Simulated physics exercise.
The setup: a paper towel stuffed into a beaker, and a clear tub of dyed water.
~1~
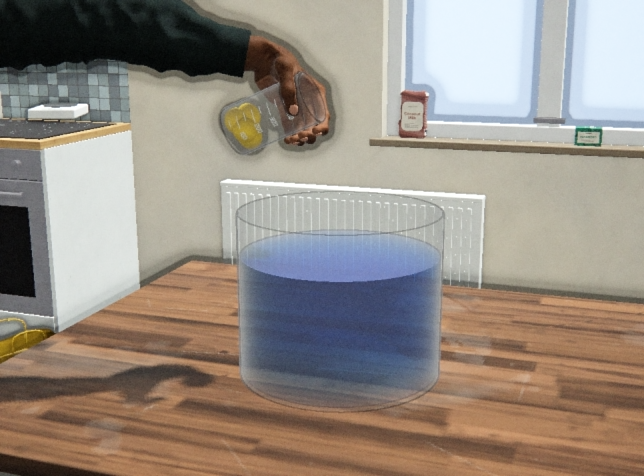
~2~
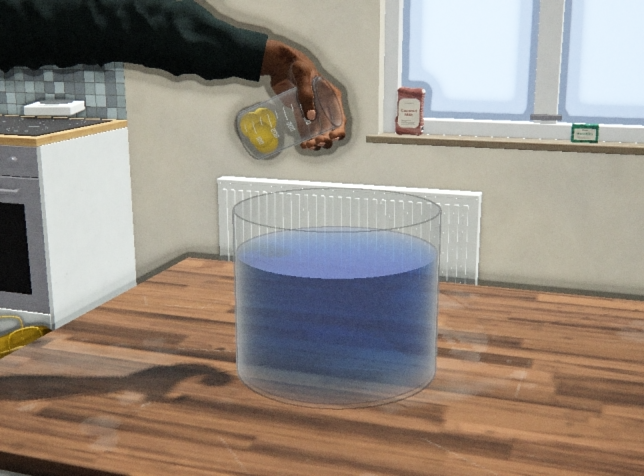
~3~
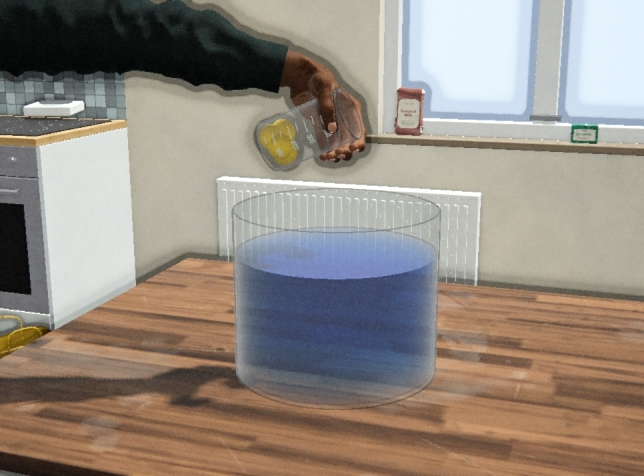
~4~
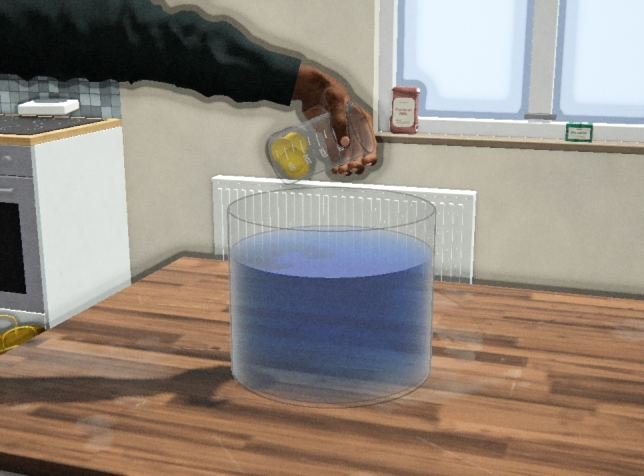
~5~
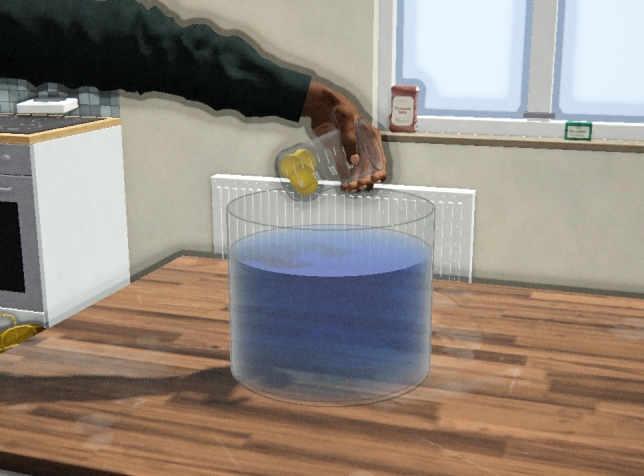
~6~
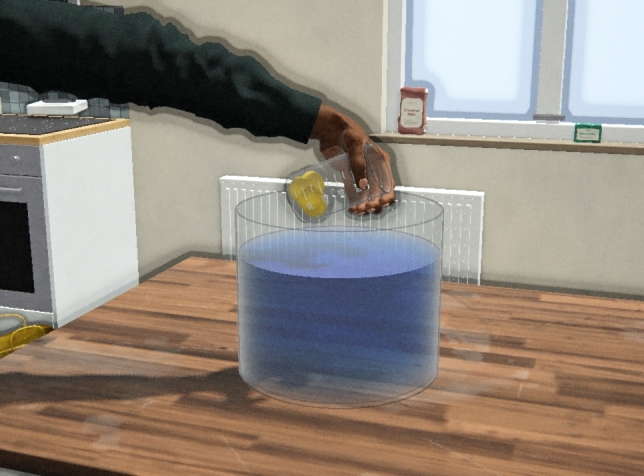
A hand held a clear beaker on its side, with a yellow paper towel stuffed in it, above a clear tub of blue water, then lowered it while moving right until just over the surface.
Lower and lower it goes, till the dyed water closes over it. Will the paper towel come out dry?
Under the surface the paper towel gets soaked.
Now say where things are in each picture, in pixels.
The first frame shows beaker (274, 114) on its side; above the clear tub.
The second frame shows beaker (290, 118) on its side; paper towel (260, 132); coming down.
The third frame shows beaker (310, 130) on its side; lower.
The fourth frame shows beaker (321, 144) on its side; paper towel (290, 157); lower still.
The fifth frame shows beaker (331, 161) on its side; close to the surface.
The sixth frame shows beaker (339, 183) on its side; paper towel (308, 196); just over the surface.
Soon after, the beaker enters the dyed water.
Later, dyed water pours in as the air escapes.
In the end, the beaker is under, flooded, and the paper towel is wet.
